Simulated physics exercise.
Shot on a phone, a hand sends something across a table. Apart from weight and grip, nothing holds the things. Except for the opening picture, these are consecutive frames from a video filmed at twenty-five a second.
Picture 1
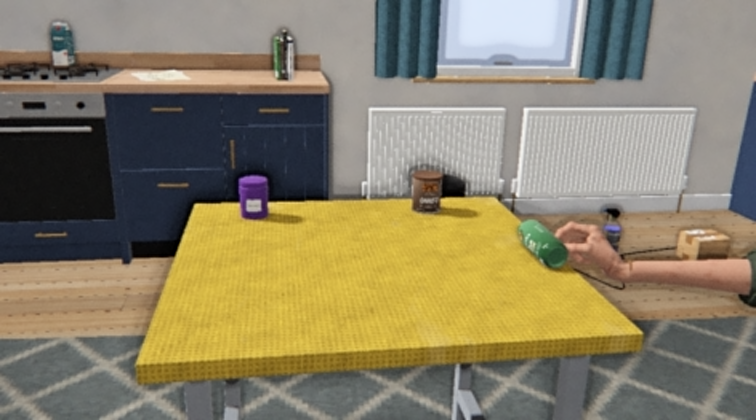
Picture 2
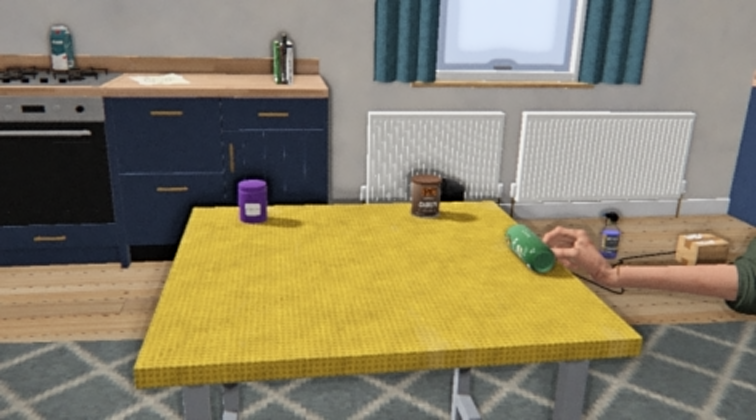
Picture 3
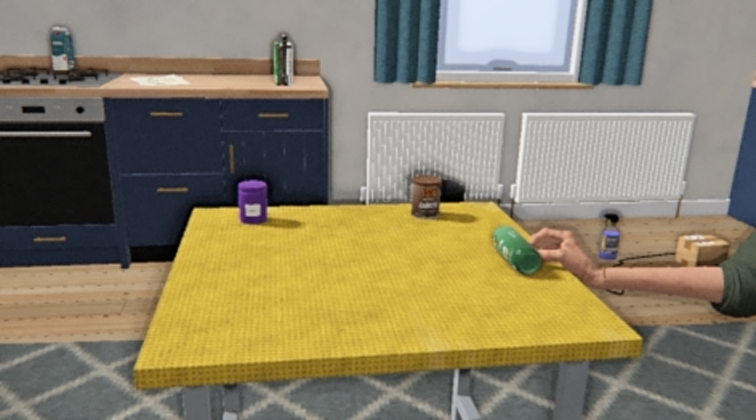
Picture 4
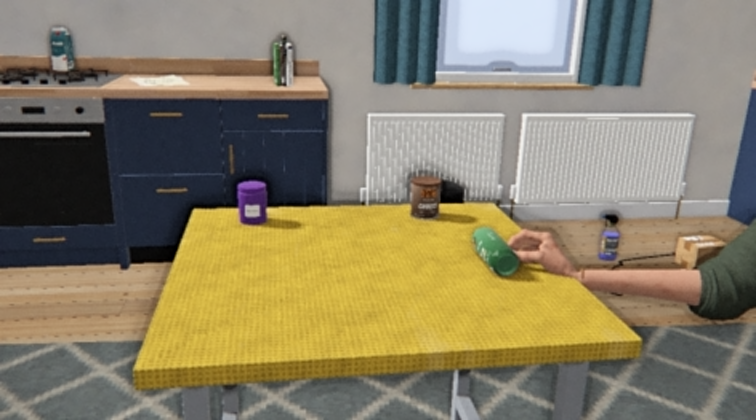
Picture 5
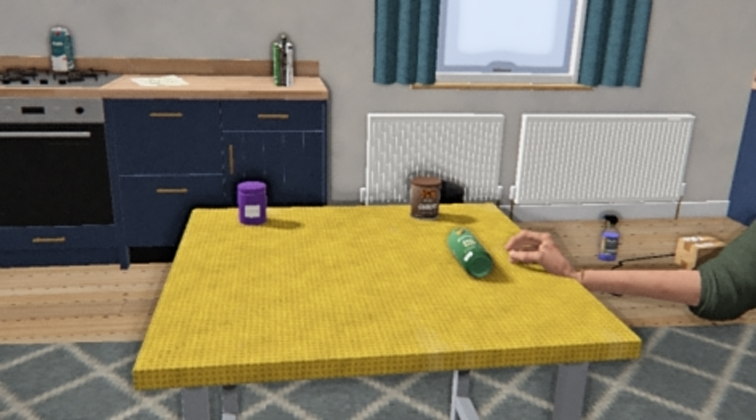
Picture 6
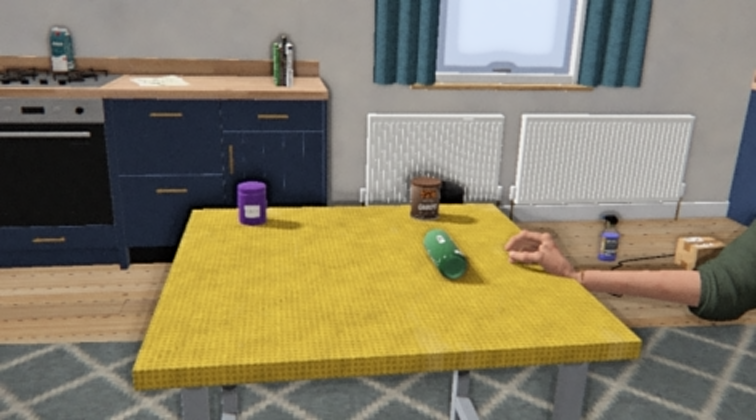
The clip opens on a yellow table in a kitchen, with a purple container and a brown can standing near its back edge and a hand holding a green can on its side at the right. The hand moves the green can leftward, then lets go, and the can rolls further left across the tabletop.
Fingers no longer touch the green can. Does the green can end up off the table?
Yes - off.
Then, 0.20 s after the last picture, green can rolled well along near (322, 257).
Then, 0.40 s after the last picture, green can rolled well along near (203, 261).
Then, 0.70 s after the last picture, green can now off the table.
Then, 0.90 s after the last picture, things are still on the move.
By the end, off the table, green can.
